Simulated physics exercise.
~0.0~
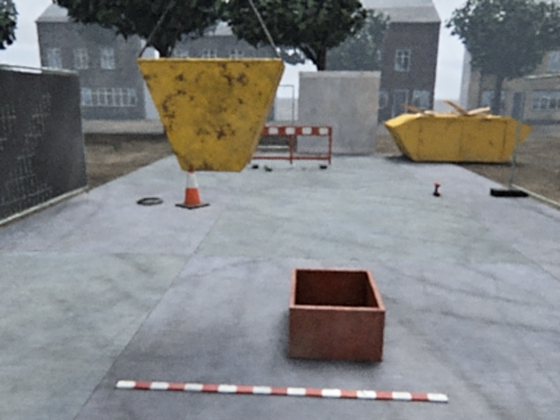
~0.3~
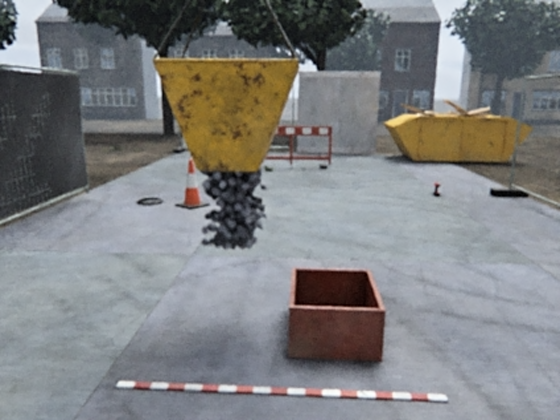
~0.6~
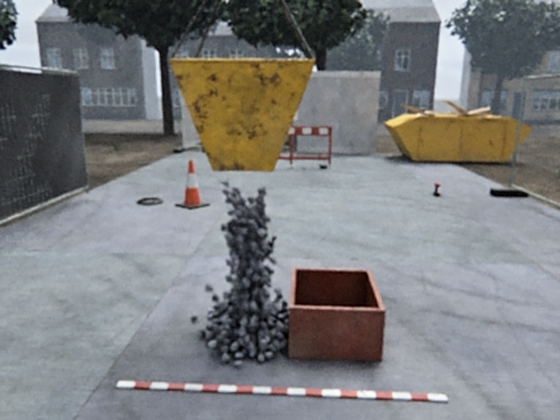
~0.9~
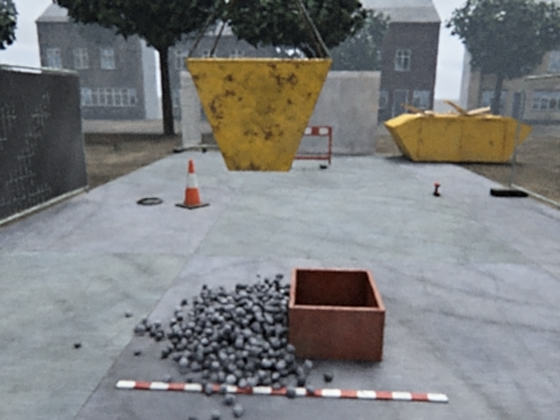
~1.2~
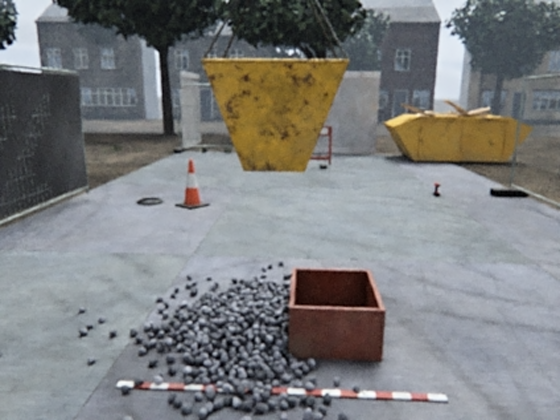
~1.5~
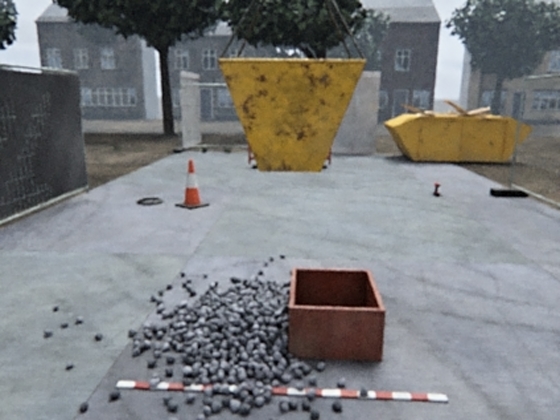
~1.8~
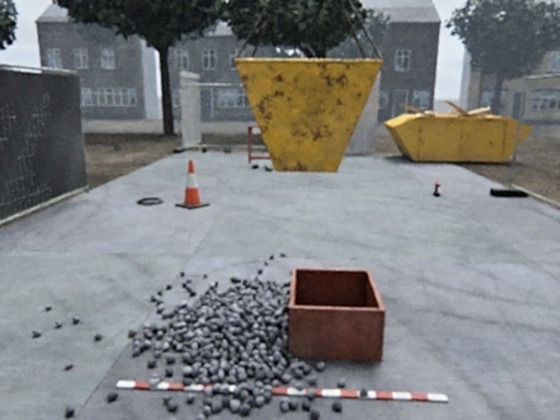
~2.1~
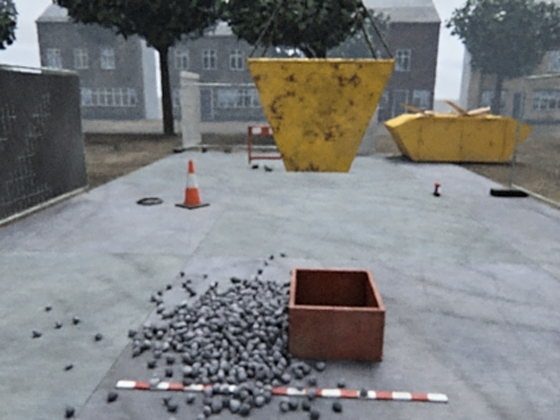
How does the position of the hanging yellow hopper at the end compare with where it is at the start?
At the start it hangs on the left, above the traffic cone. By the end it is farther right at about the same height, close to the yellow skip standing in the background.
